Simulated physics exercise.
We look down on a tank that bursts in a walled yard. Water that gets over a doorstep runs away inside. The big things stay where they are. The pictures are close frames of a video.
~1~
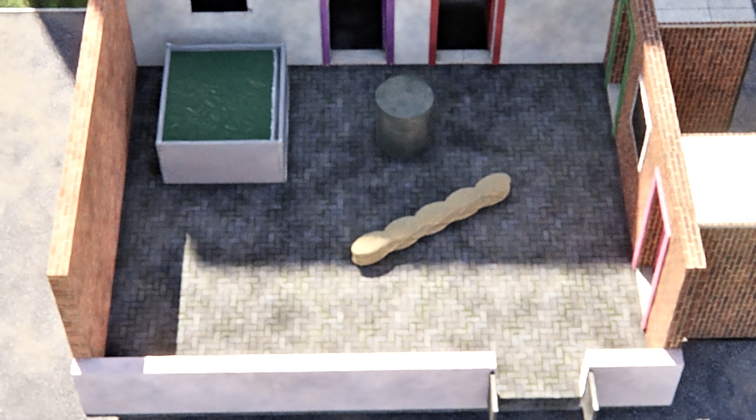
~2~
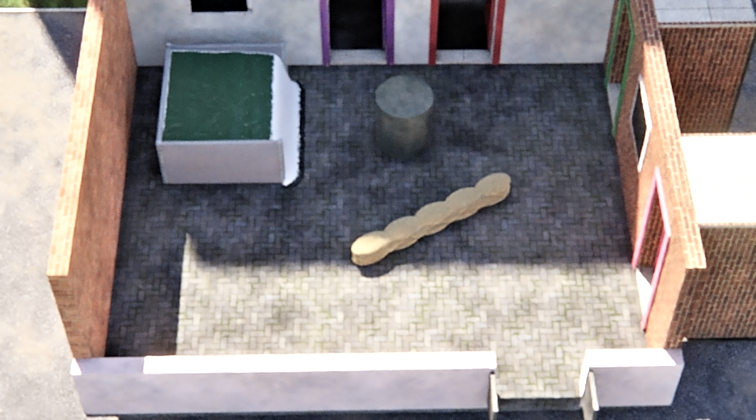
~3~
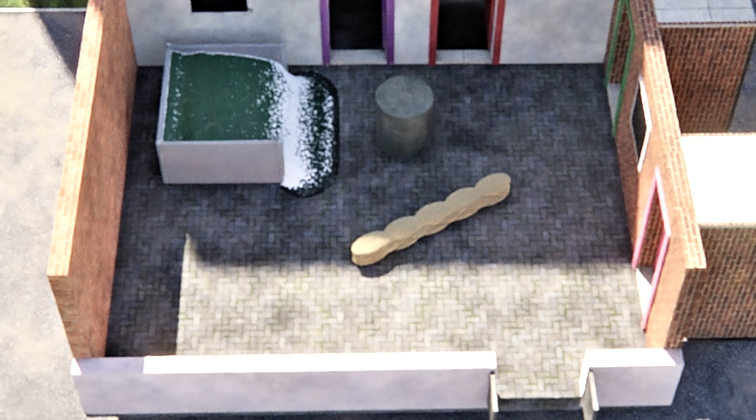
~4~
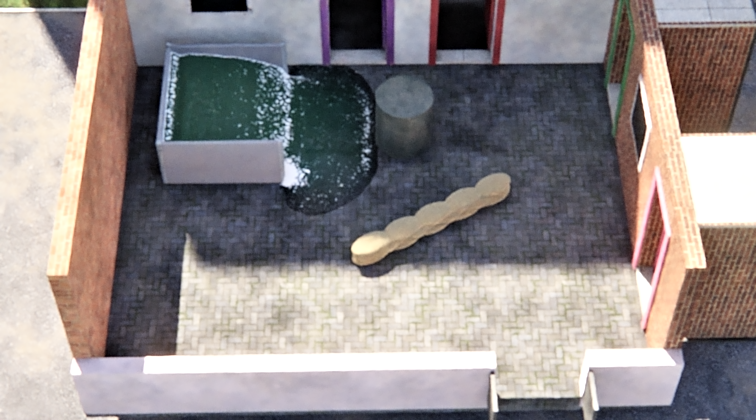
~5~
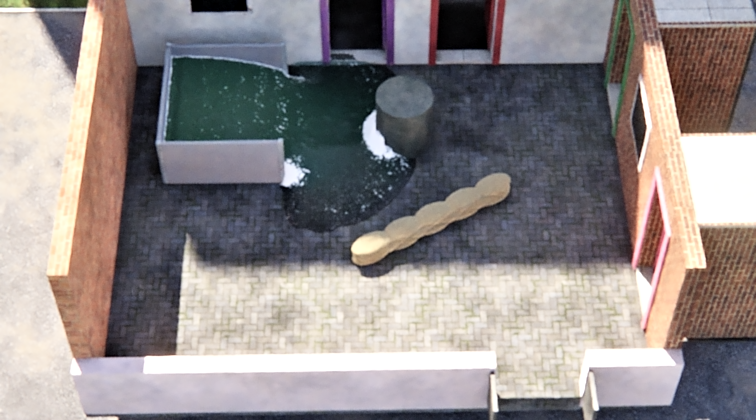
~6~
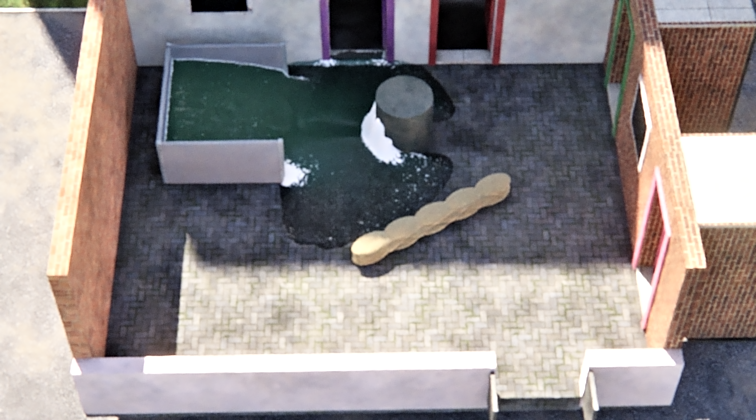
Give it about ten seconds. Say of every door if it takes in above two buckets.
One by one: The pink door holds within the limit; the purple door floods; the red door floods; the green door floods.
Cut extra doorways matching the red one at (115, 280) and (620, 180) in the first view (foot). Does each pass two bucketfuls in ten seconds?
As listed: Holds, passes that mark.
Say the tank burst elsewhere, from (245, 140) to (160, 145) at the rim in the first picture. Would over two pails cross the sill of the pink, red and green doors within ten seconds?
In short: Pink is over, red holds, green keeps below it.
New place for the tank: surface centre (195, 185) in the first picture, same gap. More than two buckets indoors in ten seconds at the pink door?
Then: Pink goes over.
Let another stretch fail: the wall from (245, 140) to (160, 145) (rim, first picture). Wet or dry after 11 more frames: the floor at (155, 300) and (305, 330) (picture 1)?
In turn: Wet, flooded.
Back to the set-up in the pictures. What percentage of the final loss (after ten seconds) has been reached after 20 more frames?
Close to 45 %.
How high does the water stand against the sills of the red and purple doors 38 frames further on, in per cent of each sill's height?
In turn 160 and 60 per cent.
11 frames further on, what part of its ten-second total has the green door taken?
I make it 0 per cent.
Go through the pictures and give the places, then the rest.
In the first frame, still water in the tank at (223, 96).
In the second frame, water pours out at (282, 120) and has run to (286, 186).
In the third frame, water pours out at (282, 121) and has run to (310, 192).
In the fourth frame, the front is at (326, 207), out from the gap at (282, 122).
In the fifth frame, water pours out at (282, 123) and has run to (402, 181).
In the sixth frame, water pours out at (283, 123) and has run to (450, 109).
A moment on, water covers 30 % of the floor; the pink door not reached, the purple door under two buckets in, the red door under two buckets in, the green door wet at the sill, nothing in.
Next, water covers 40 % of the floor; the pink door not reached, the purple door over two buckets in, the red door over two buckets in, the green door under two buckets in.
Then, water covers 55 % of the floor; the pink door wet at the sill, nothing in, the purple door far over two buckets in, the red door over two buckets in, the green door far over two buckets in.
Later, water covers 80 % of the floor; the pink door wet at the sill, nothing in, the purple door far over two buckets in, the red door far over two buckets in, the green door far over two buckets in.
In the end, water covers 90 % of the floor; the pink door wet at the sill, nothing in, the purple door far over two buckets in, the red door far over two buckets in, the green door far over two buckets in.
